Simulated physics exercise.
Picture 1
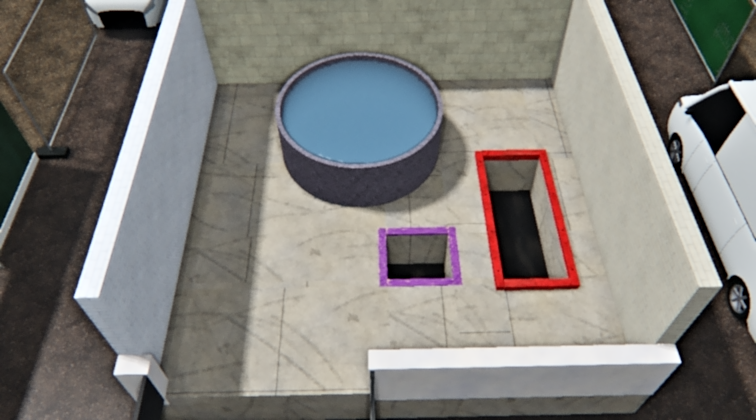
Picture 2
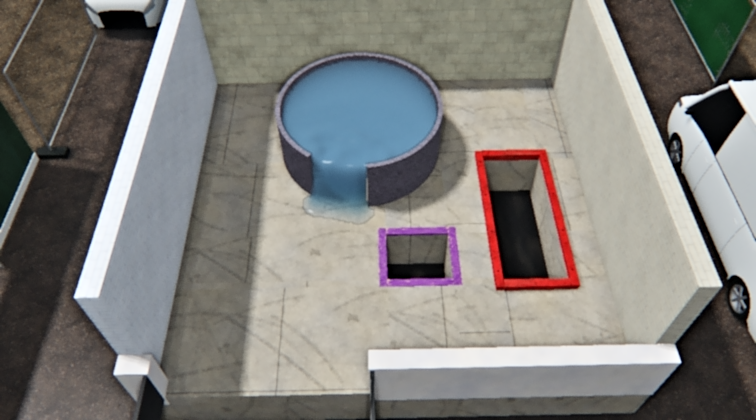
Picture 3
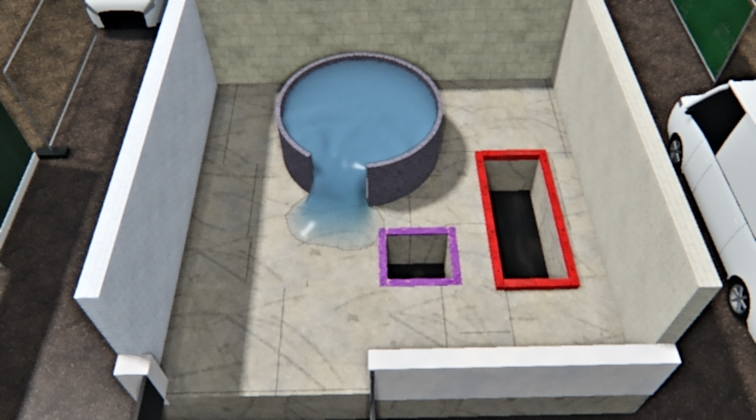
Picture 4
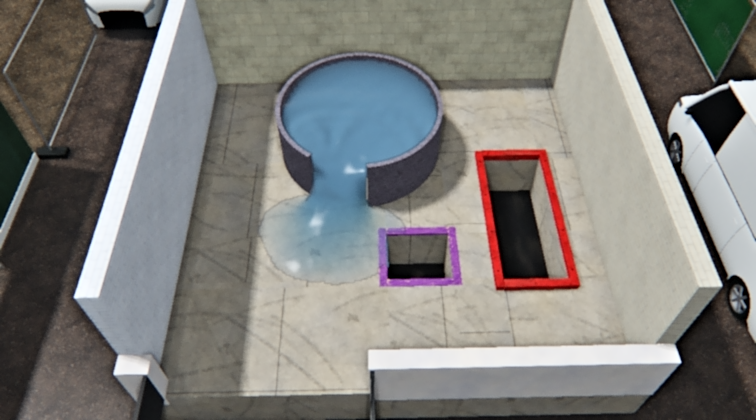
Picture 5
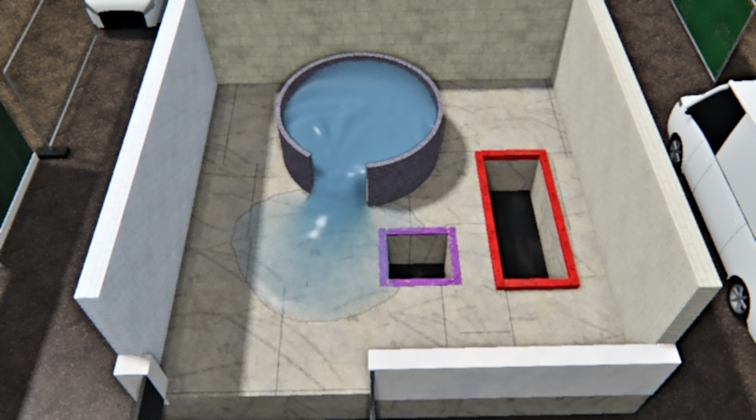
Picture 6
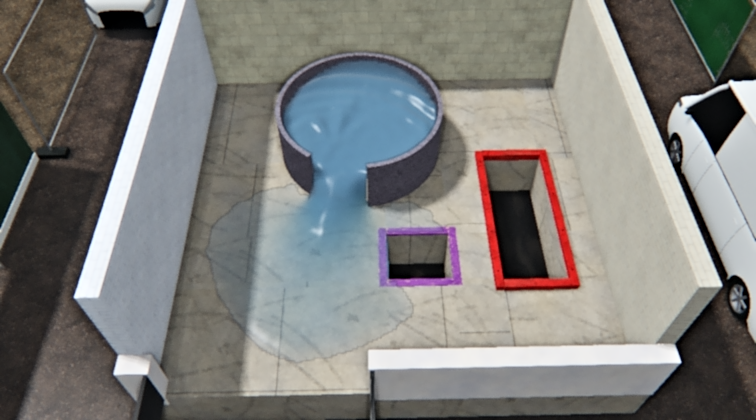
A round, dark-walled pool of blue water stands toward the back of a pale concrete yard, seen from a high, fixed viewpoint. Low light walls enclose it, with a small purple-edged opening in front, a longer red-edged one at right, and white cars outside. The pool's front wall bursts open, and water pours through the gap, spreading forward and leftward in a widening, thinning sheet.
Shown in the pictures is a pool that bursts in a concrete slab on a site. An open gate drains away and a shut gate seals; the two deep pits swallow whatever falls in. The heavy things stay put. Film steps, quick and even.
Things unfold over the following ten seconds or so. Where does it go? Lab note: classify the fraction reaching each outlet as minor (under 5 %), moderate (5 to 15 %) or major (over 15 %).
Fractions by outlet: Gate major; red pit minor; purple pit moderate.
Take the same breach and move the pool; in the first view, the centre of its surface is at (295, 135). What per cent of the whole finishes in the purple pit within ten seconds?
Estimate for the purple pit - some 0 in a hundred.
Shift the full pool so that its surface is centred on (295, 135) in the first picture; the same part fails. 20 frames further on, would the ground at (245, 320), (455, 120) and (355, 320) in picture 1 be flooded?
So, first one got wet, second one stays dry, third one got wet.
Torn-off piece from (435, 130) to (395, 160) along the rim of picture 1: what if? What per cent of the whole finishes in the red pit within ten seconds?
Red 35 %.
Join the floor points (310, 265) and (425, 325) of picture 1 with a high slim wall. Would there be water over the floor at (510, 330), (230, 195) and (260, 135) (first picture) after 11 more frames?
In that order, I'd expect them to be reached by the flood, kept clear of the flood and kept clear of the flood.
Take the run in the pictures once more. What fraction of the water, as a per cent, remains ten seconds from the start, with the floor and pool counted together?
I'd put it at about 38 per cent.
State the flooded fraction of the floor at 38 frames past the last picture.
Roughly 65 per cent.
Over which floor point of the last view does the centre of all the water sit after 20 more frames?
The water centres close to (352, 187).
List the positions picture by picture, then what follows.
The first frame shows the round pool at (359, 109) is whole and still.
In the second frame, the front is at (308, 199), out from the gap at (340, 189).
In the third frame, the front is at (302, 237), out from the gap at (340, 191).
In the fourth frame, the front is at (300, 274), out from the gap at (340, 192).
In the fifth frame, water pours out at (340, 191) and has run to (284, 311).
In the sixth frame, the front is at a hidden place, out from the gap at (340, 191).
A moment on, water covers 35 % of the floor; the gate 3 %, the red pit 0 %, the purple pit 2 %.
Next, water covers 40 % of the floor; the gate 12 %, the red pit 0 %, the purple pit 3 %.
Then, water covers 55 % of the floor; the gate 26 %, the red pit 0 %, the purple pit 4 %.
Later, water covers 65 % of the floor; the gate 42 %, the red pit 0 %, the purple pit 5 %.
In the end, water covers 80 % of the floor; the gate 55 %, the red pit 0 %, the purple pit 7 %.
